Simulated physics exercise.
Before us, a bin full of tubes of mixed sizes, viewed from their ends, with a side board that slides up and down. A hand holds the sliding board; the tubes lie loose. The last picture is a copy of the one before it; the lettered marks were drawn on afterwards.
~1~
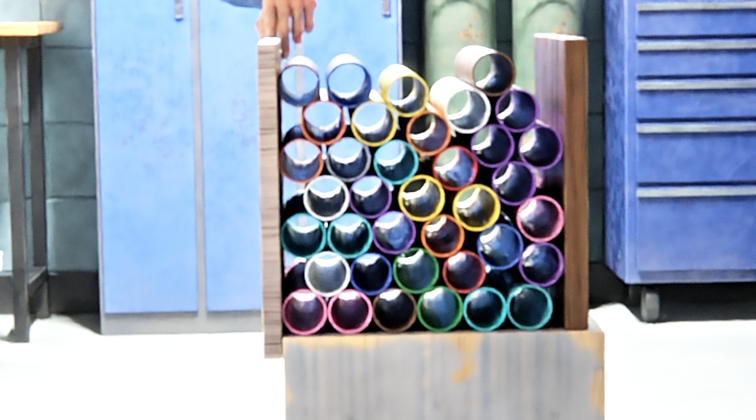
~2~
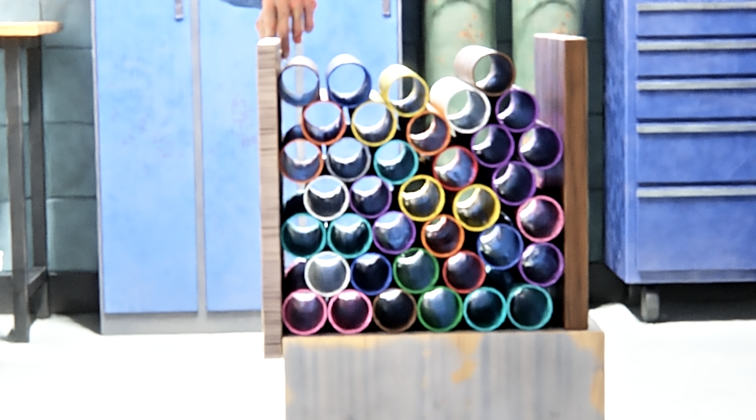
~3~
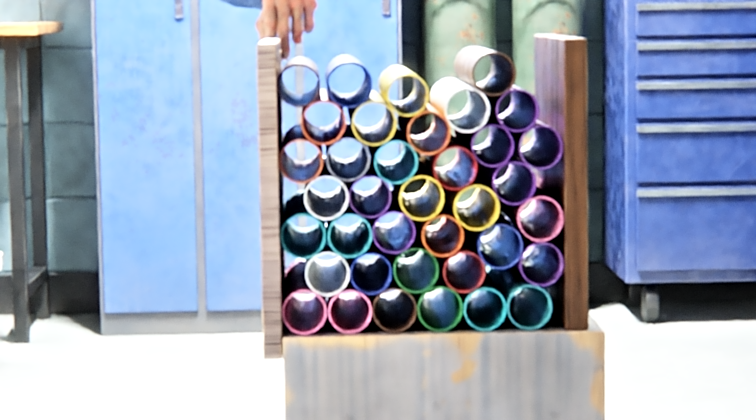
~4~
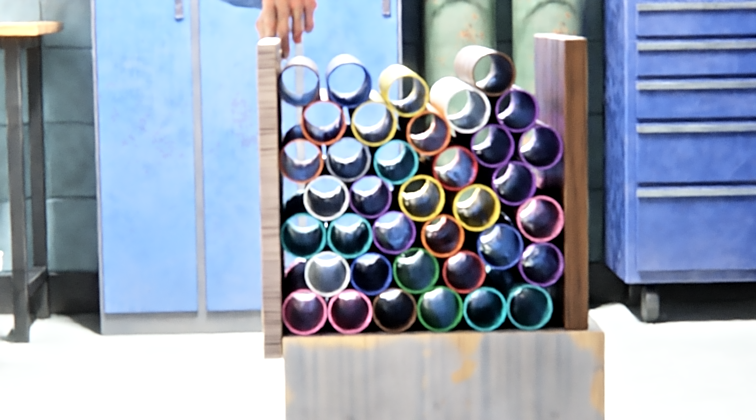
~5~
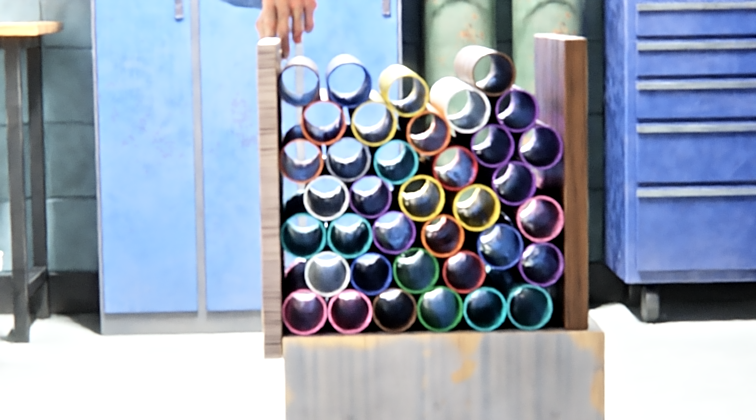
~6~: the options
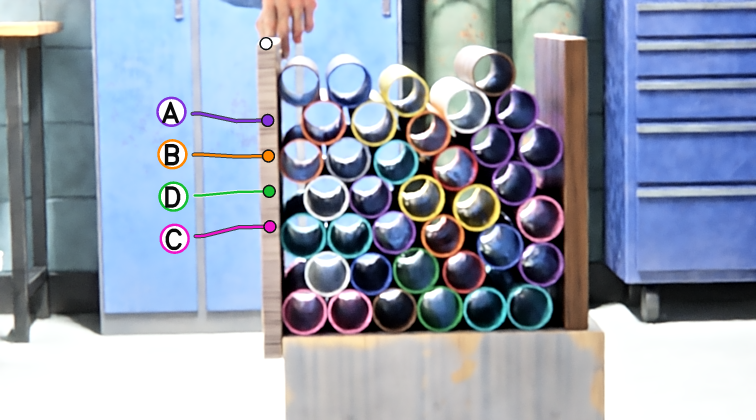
In a workshop, a hand holds a board beside stacked colourful tubes, and nothing visibly moves.
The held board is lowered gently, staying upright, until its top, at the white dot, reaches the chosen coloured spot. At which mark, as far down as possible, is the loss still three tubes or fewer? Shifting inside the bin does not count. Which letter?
No lower than D.
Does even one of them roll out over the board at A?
No.
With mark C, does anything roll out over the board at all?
At C: Yes.
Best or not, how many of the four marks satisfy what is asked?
Three of them.
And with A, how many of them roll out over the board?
With A, none.
On the marked copy, A at (268, 120); B at (268, 156); C at (270, 227); D at (269, 192); the white dot at (266, 43).
Taking D. A third of the way, top of the board (277, 112).
Two thirds of the way, top of the board (279, 188).
When it is over, top of the board (279, 191), one out over the board.
As for the rest, A none out over the board; B one out over the board; C four out over the board.
